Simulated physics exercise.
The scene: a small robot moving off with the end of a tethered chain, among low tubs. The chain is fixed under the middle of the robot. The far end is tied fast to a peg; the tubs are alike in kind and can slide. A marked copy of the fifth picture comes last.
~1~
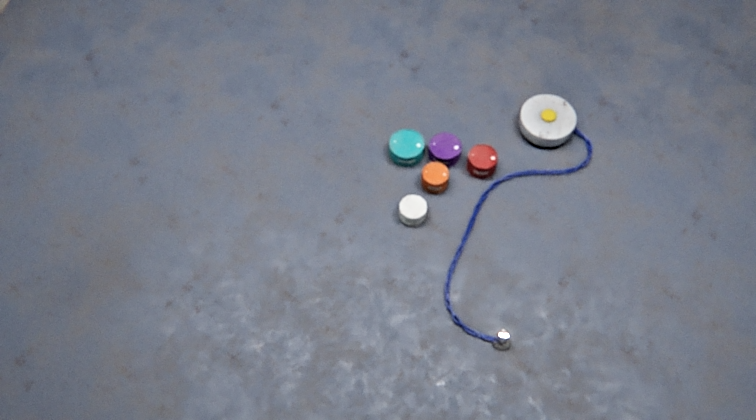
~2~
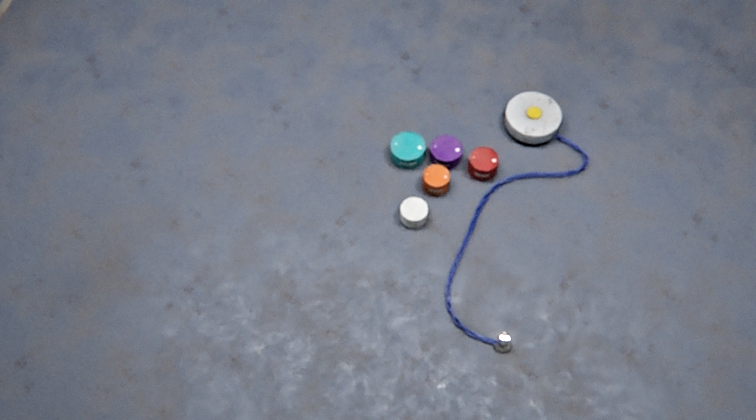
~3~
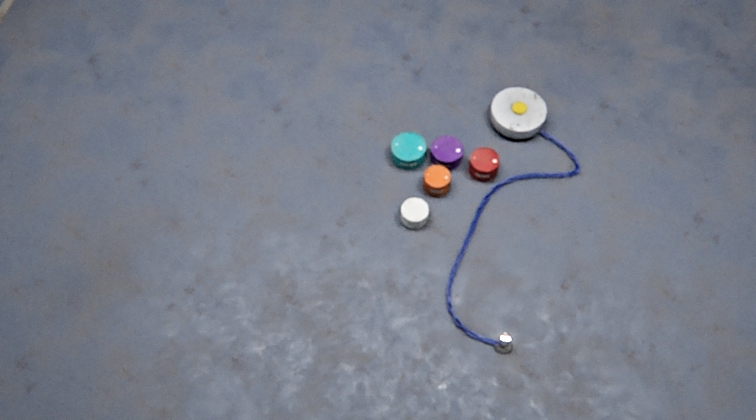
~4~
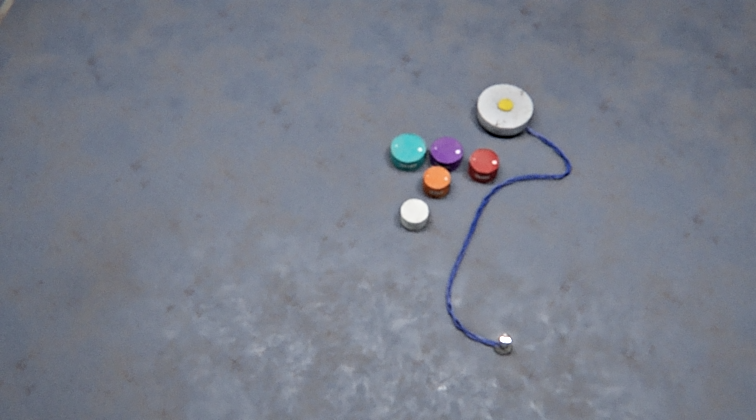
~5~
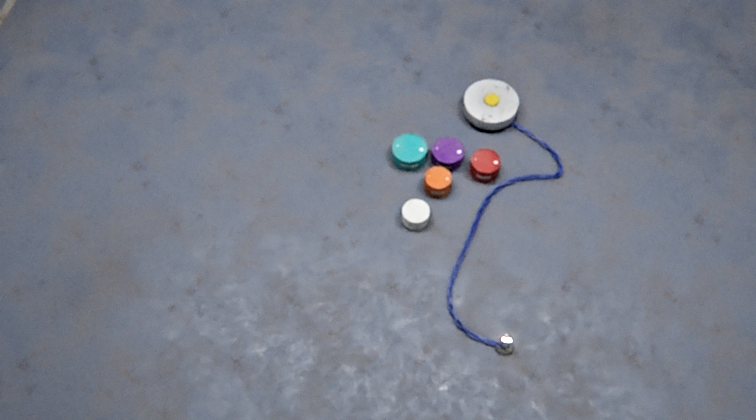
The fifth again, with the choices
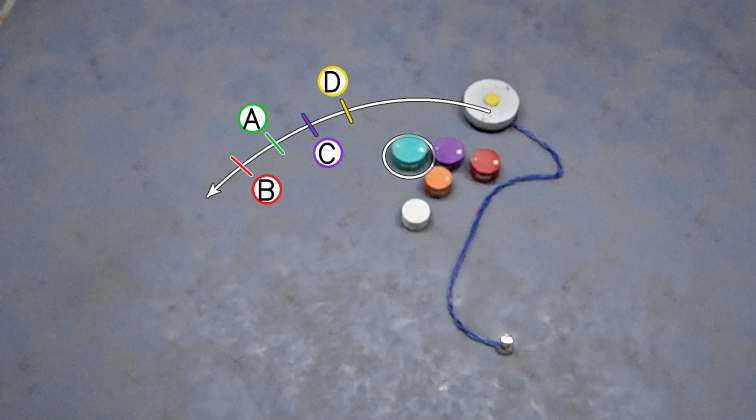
At the start, a round white robot with a yellow centre sits at the upper right, joined by a curving blue cord to a small peg below, beside five coloured tubs. The robot then moves steadily left and slightly upward, drawing the cord's upper bend leftward, while the tubs stay practically still.
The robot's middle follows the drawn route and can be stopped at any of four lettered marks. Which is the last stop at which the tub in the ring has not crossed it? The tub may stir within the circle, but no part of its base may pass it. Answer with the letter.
As far as tick C.
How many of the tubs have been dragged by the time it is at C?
One.
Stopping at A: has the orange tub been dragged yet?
Yes.
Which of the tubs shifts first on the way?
The red tub.
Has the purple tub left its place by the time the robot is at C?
No.
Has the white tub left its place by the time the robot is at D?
By then, no.
On the marked copy, A at (275, 144); B at (242, 166); C at (310, 125); D at (347, 111); the ring at (409, 156); the route from (489, 112) via (334, 115) to (207, 197).
Taking C. A third of the way, robot (427, 94); turquoise tub (409, 152).
Two thirds of the way, robot (361, 101); turquoise tub (409, 152).
When it is over, robot (309, 119); turquoise tub (409, 152); red tub (469, 173); the turquoise tub is still in its ring.
As for the rest, A drags the ringed tub to (398, 159); B drags the ringed tub to (378, 176); D is safe but short.
